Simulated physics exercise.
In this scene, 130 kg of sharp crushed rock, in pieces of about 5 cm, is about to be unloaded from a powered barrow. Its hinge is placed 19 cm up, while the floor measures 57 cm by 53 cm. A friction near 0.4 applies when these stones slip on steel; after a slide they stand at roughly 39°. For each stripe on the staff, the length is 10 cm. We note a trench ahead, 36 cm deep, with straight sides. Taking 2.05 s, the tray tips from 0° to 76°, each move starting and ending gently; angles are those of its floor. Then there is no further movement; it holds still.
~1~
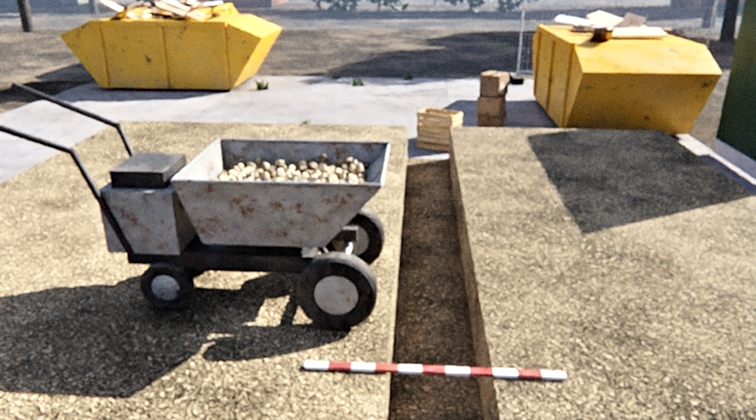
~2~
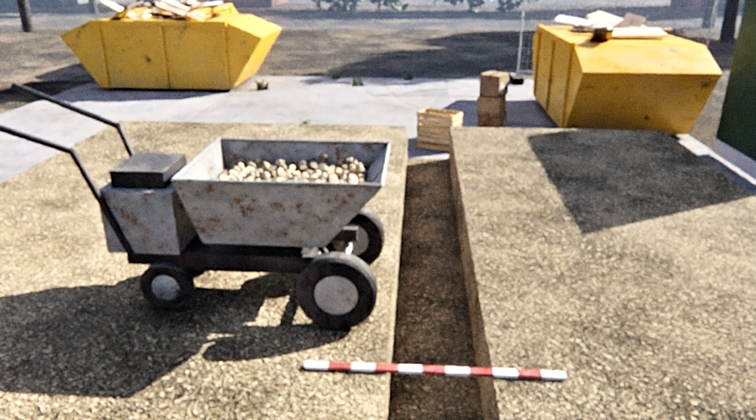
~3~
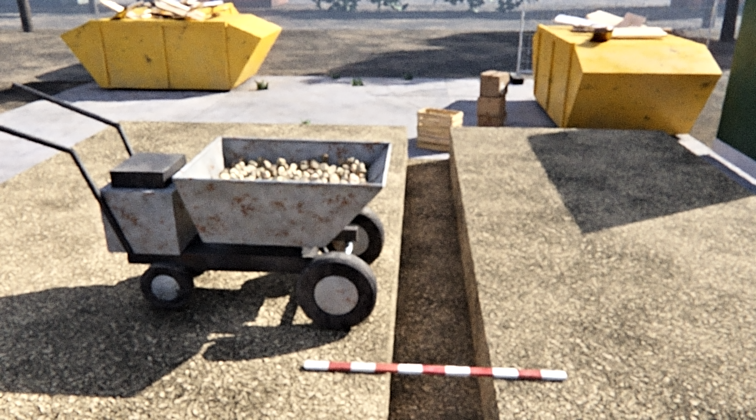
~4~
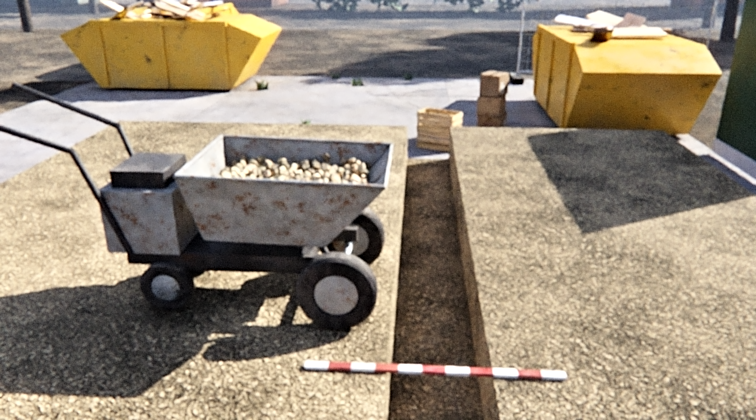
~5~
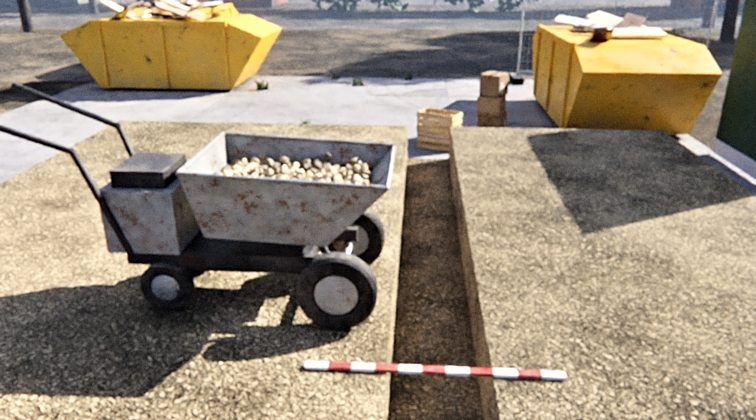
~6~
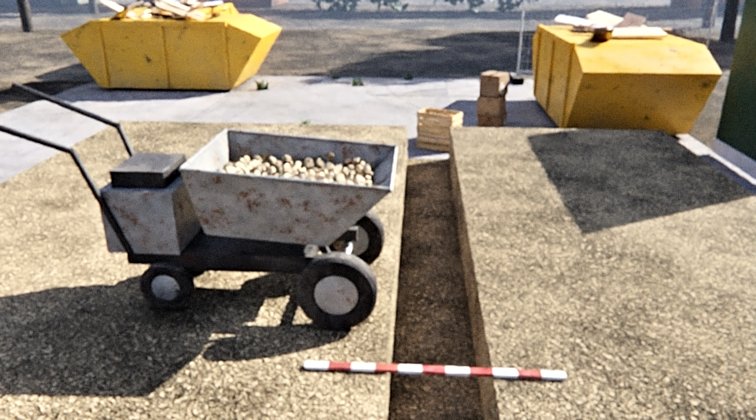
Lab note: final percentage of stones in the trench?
Approx. 62 %.
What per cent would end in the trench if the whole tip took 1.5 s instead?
Near 55 per cent.
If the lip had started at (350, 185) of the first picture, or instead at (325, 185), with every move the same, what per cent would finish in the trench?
It'd be around 90 per cent and after that around 100 per cent.
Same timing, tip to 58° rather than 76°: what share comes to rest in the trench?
Around 15 per cent would finish in the trench.
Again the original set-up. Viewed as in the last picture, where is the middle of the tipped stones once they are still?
Roughly at (467, 335).
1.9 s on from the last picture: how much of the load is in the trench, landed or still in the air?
Some 20 per cent.
Then, 1.2 s after the last picture the floor is at 64°, 100 % in the tray; the foremost stones are at (455, 264).
Then, 1.9 s after the last picture the floor is at 76°, 56 % in the tray, 19 % in the trench, 25 % past the trench; the foremost stones are at (553, 301).
Then, 2.2 s after the last picture the floor is at 76°, 26 % in the tray, 33 % in the trench, 40 % past the trench; the foremost stones are at (596, 299).
Then, 4.1 s after the last picture the floor is at 76°, 0 % in the tray, 62 % in the trench, 38 % past the trench; the foremost stones are at (601, 302).
